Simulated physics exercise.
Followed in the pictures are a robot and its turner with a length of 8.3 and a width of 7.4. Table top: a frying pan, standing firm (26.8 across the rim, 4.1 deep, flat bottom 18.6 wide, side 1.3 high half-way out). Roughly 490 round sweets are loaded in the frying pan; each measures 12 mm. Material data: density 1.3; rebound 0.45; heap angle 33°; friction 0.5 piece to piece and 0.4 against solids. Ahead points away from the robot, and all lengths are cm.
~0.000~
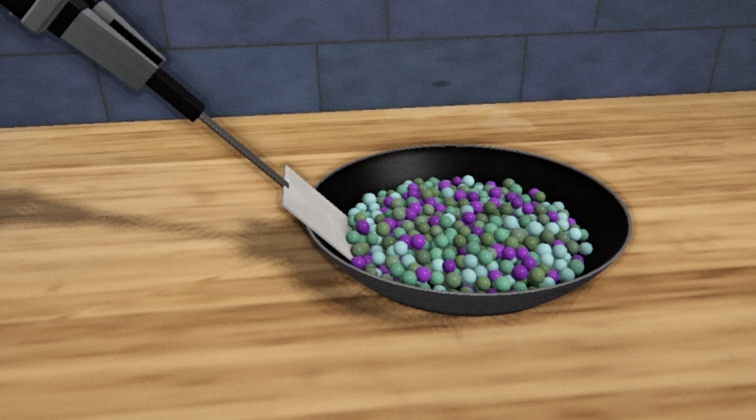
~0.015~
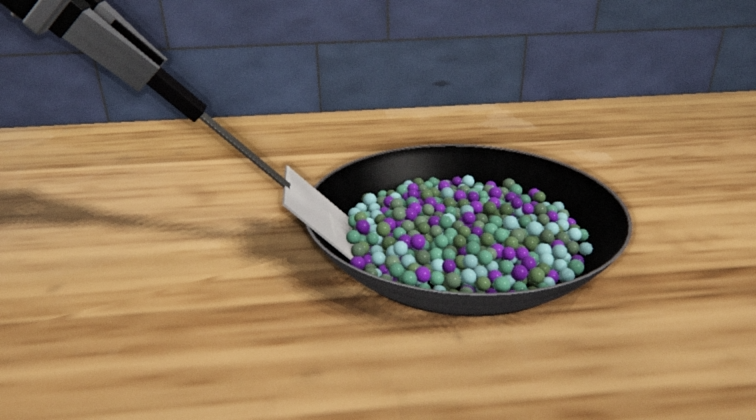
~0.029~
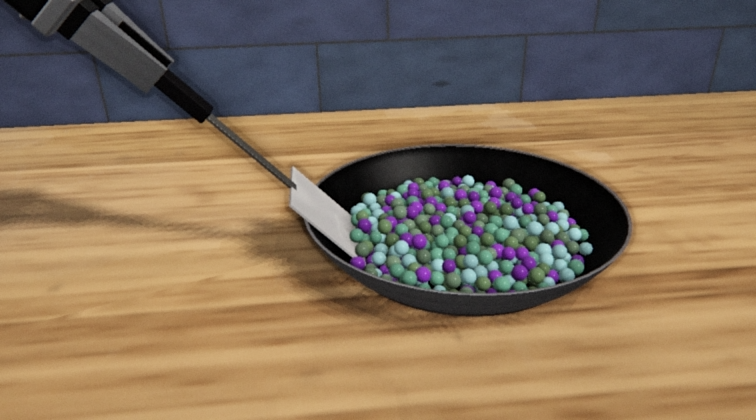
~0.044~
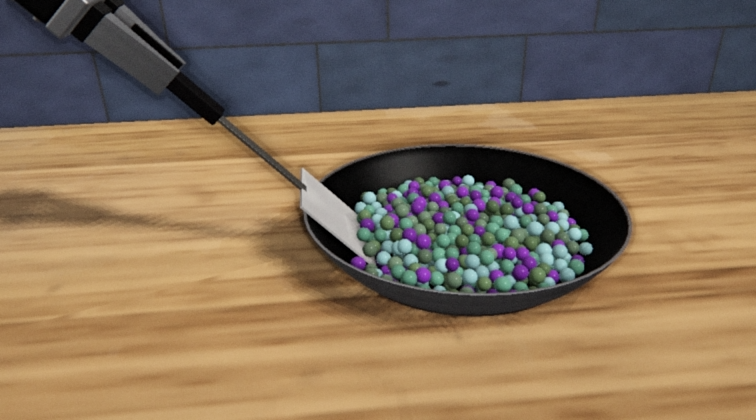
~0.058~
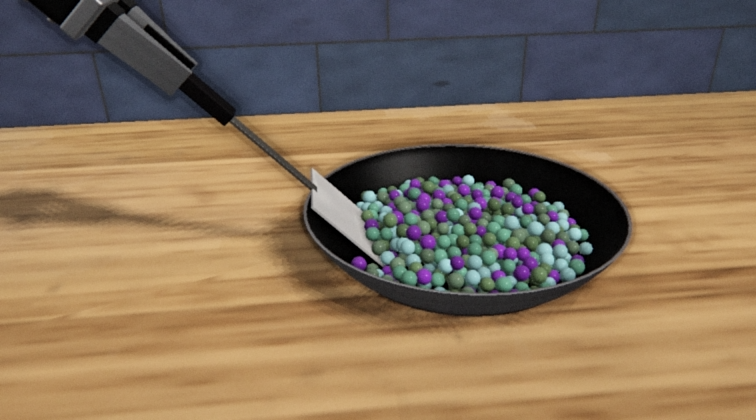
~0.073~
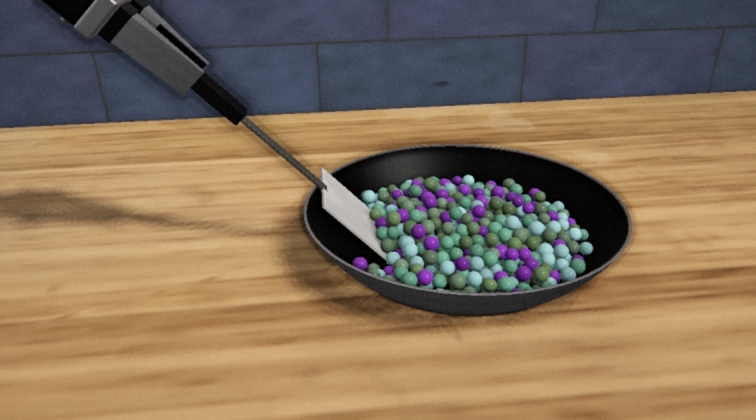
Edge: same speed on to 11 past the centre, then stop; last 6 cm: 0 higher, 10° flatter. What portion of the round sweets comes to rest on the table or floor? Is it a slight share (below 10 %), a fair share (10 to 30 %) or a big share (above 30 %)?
It is a fair share.
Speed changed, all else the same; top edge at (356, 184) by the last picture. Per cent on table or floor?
My guess is around 35 percent.
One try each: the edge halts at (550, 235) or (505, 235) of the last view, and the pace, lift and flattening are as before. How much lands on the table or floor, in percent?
About 5 and 0 per cent.
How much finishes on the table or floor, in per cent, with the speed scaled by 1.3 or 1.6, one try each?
Roughly 25 % and roughly 30 %.
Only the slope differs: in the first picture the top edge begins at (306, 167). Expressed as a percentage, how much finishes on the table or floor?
I'd estimate around 25 per cent.
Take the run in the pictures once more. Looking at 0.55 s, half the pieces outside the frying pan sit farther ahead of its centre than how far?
Distance ahead of centre: Approx. 18 cm.
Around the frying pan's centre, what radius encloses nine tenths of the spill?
It comes out at close to 30 centimetres.
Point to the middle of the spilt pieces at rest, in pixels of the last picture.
I'd place it close to (661, 224).
After 0.18 s, sloping 47°, highest piece 6 above the table; 494 in the frying pan.
After 0.29 s, sloping 44°, highest piece 6 above the table; 494 in the frying pan.
After 0.55 s, sloping 37°, highest piece 6 above the table; 386 in the frying pan, 105 on the table or floor, 3 on the blade or in flight.
After 1.60 s, sloping 37°, highest piece 5 above the table; 381 in the frying pan, 113 on the table or floor.
At rest, 381 in the frying pan, 113 on the table or floor. That is 23 % on the table or floor.
